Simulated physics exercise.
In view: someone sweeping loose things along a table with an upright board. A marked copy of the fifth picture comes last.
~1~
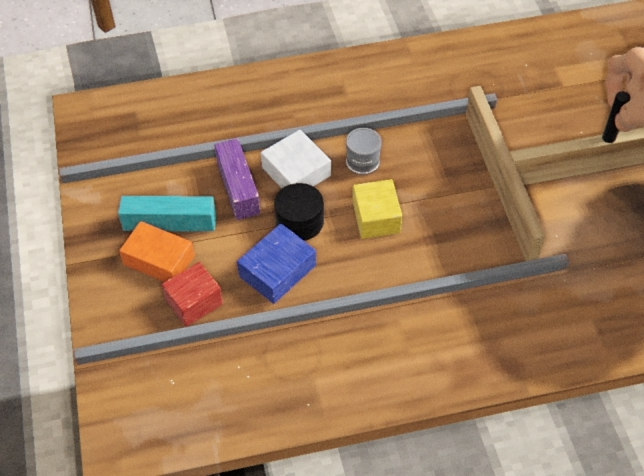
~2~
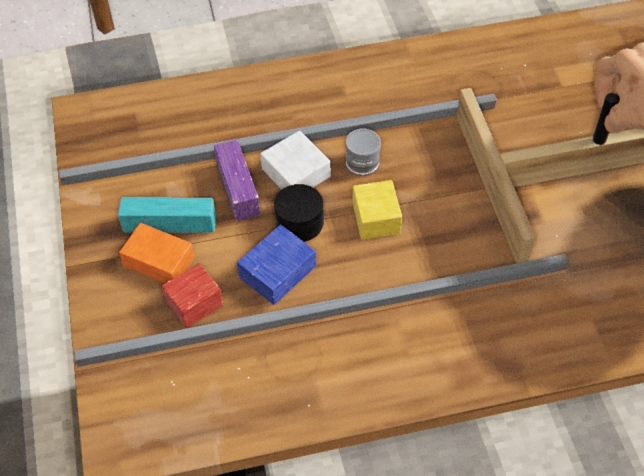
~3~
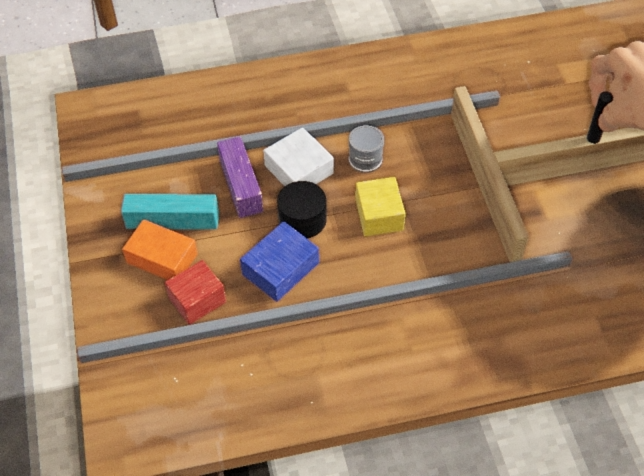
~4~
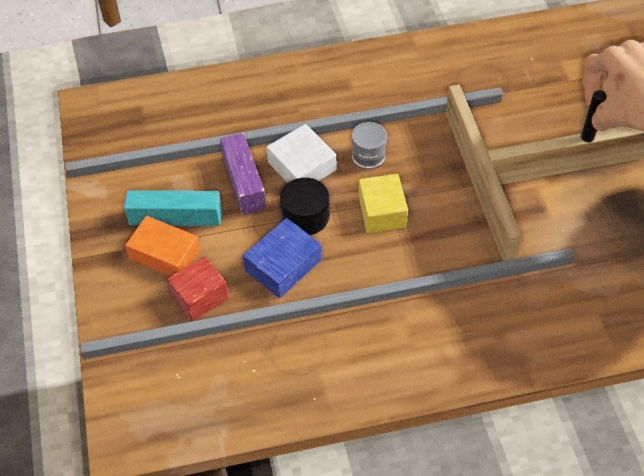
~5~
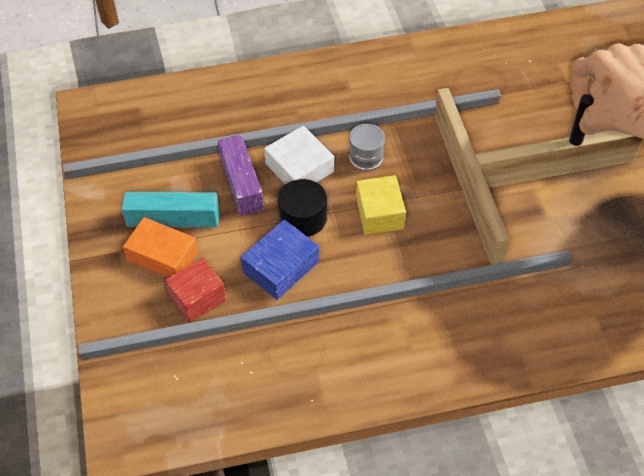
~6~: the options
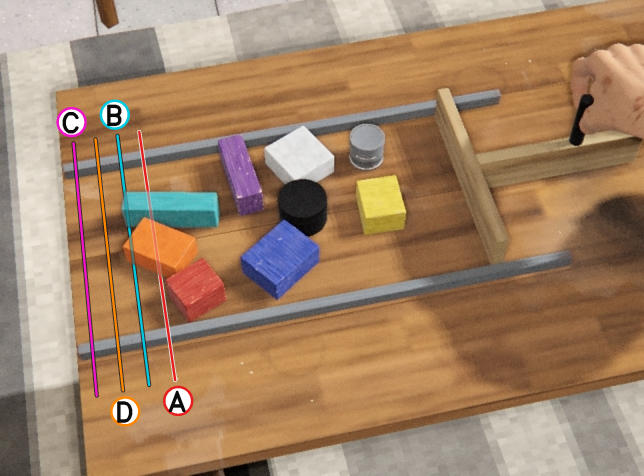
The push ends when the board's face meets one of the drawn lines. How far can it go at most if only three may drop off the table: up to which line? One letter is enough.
No farther than A.
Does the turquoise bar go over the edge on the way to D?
Yes.
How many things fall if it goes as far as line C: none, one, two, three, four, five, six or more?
Six or more.
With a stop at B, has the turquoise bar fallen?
Yes.
On the marked copy, A at (156, 245); B at (132, 249); C at (84, 258); D at (108, 254).
Following A. Soon after the start, board (360, 180); white block (281, 165); grey tin (324, 160).
Later, board (247, 201); turquoise bar (75, 207); purple bar (134, 190).
In the end, board (155, 217); purple bar over the edge; turquoise bar over the edge; two fallen.
As for the rest, B drops five; C drops nine; D drops six.
